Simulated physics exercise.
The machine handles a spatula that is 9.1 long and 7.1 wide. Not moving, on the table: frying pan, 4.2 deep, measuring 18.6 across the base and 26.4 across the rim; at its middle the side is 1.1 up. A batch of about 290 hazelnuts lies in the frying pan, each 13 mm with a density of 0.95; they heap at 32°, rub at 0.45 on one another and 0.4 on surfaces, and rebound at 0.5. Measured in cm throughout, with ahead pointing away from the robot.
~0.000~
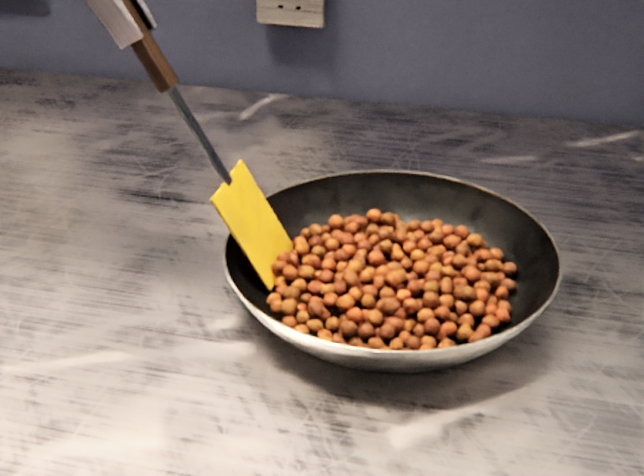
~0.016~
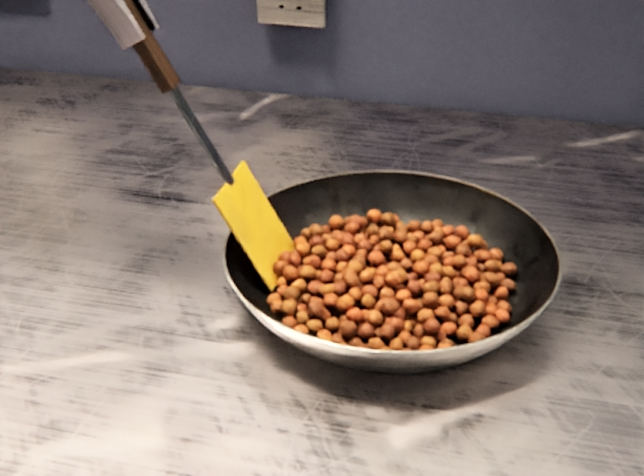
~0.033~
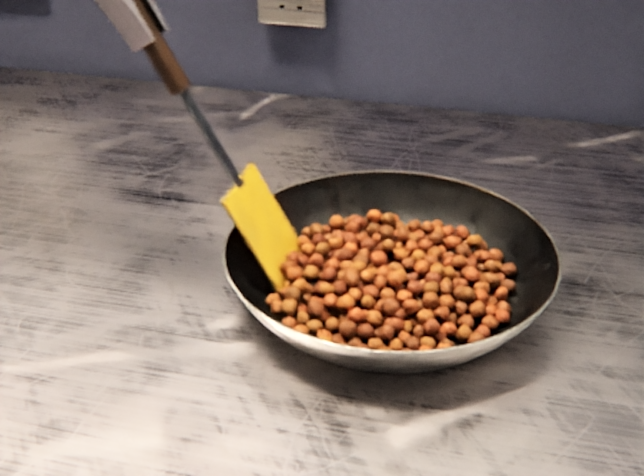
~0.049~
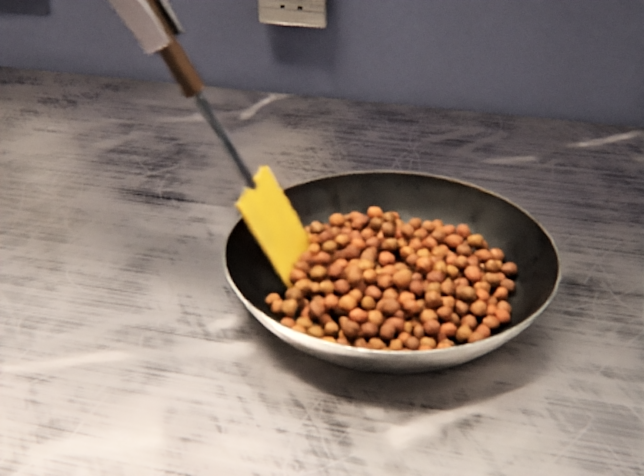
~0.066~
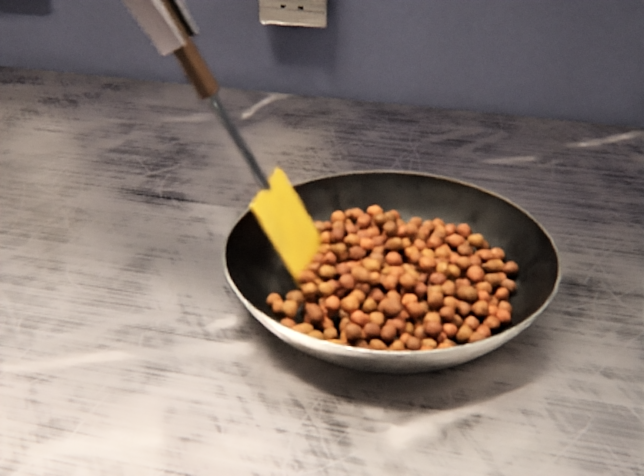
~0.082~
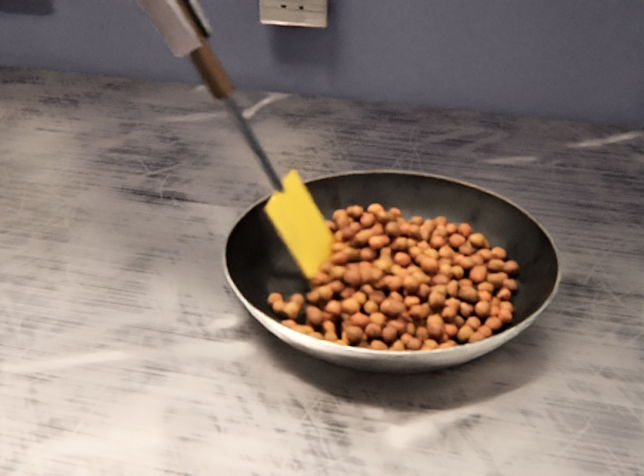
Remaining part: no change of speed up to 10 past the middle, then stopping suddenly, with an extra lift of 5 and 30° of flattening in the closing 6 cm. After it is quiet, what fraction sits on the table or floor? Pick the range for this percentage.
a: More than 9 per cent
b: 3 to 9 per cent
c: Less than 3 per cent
Answer: A.
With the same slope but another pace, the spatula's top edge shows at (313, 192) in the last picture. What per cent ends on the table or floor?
That share would be about 15 percent.
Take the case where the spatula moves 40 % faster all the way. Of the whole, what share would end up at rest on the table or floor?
Then around 15 percent would finish on the table or floor.
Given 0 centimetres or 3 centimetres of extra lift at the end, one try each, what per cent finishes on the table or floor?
Some 10 and 15 per cent.
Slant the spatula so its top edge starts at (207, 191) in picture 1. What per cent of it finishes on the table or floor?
Near 10 in a hundred.
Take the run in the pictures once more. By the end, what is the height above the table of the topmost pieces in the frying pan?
4.5 cm.
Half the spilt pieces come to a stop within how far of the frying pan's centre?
That distance comes to about 32 cm.
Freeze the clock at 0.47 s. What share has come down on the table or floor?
I'd put it at around 10 per cent.
By 0.16 s, sloping 61°, highest piece 4 above the table; 292 in the frying pan.
By 0.23 s, sloping 51°, highest piece 6 above the table; 292 in the frying pan.
By 0.47 s, sloping 31°, highest piece 4 above the table; 255 in the frying pan, 35 on the table or floor, 2 on the blade or in flight.
By 1.52 s, sloping 31°, highest piece 4 above the table; 255 in the frying pan, 37 on the table or floor.
Final count, 255 in the frying pan, 37 on the table or floor. That is 13 % on the table or floor.
